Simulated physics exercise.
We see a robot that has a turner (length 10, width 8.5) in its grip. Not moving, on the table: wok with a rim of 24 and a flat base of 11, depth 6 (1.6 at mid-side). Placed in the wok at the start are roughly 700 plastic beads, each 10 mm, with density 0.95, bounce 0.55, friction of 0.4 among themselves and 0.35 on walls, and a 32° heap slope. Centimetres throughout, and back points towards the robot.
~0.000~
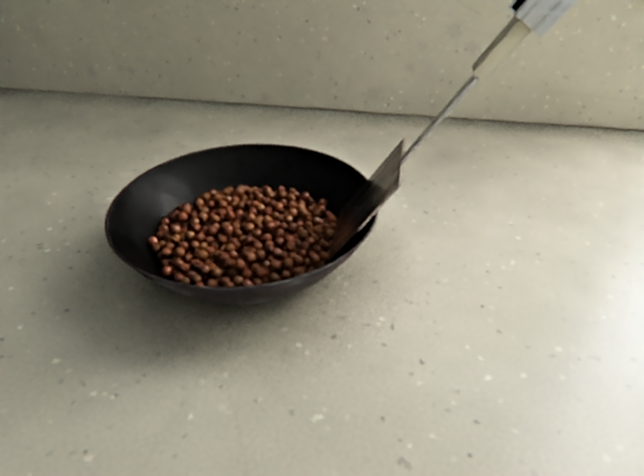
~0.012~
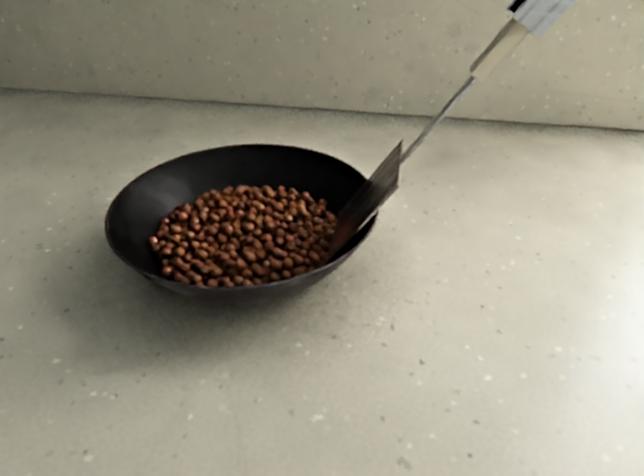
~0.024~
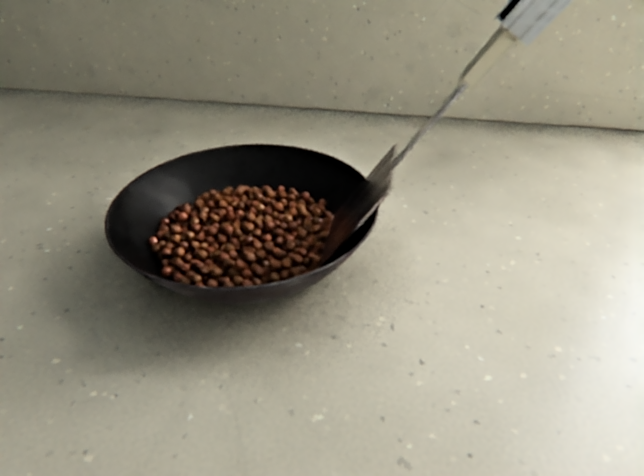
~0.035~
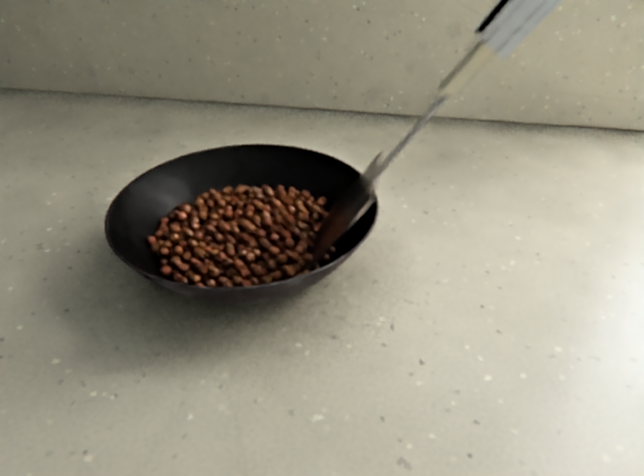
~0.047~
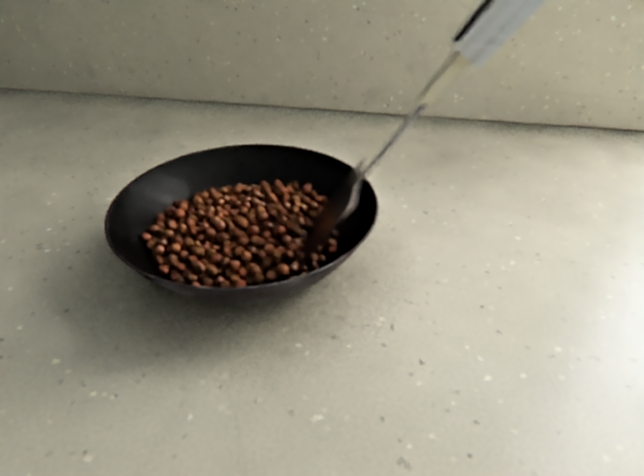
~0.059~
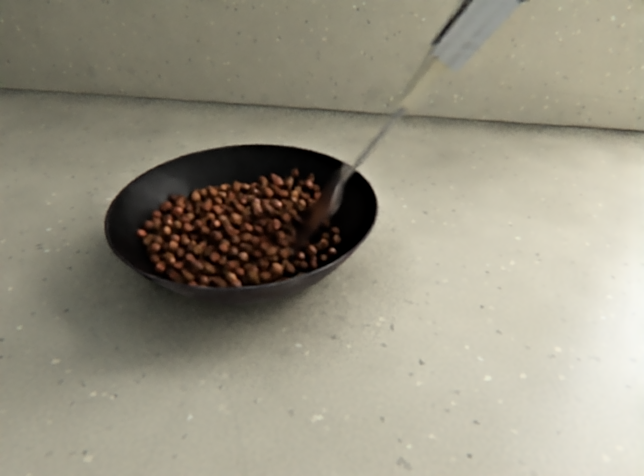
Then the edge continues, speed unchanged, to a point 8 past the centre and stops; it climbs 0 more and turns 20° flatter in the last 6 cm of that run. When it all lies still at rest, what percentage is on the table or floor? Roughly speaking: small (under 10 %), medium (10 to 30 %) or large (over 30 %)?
Roughly, large, over 30 %.
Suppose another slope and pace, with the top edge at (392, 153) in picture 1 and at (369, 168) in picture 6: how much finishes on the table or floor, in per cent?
Some 15 percent ends up on the table or floor.
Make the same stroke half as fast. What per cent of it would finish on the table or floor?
Approx. 15 per cent.
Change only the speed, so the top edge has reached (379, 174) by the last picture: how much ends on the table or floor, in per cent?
Roughly 10 per cent.
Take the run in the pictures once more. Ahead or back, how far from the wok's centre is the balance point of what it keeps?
I'd say it's roughly 3.0 cm toward the front.
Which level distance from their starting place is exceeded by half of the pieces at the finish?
Level distance of roughly 9 cm.
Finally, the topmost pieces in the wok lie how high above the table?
Height at rest: Roughly 6.0 cm.
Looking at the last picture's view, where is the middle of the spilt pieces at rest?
Resting centre: About (25, 232).
By 0.09 s, sloping 57°, highest piece 7 above the table; 699 in the wok.
By 0.12 s, sloping 51°, highest piece 9 above the table; 698 in the wok, 1 on the blade or in flight.
By 0.33 s, sloping 37°, highest piece 15 above the table; 428 in the wok, 59 on the table or floor, 212 on the blade or in flight.
By 1.38 s, sloping 37°, highest piece 6 above the table; 427 in the wok, 272 on the table or floor.
Final count, 427 in the wok, 272 on the table or floor. That is 39 % on the table or floor.
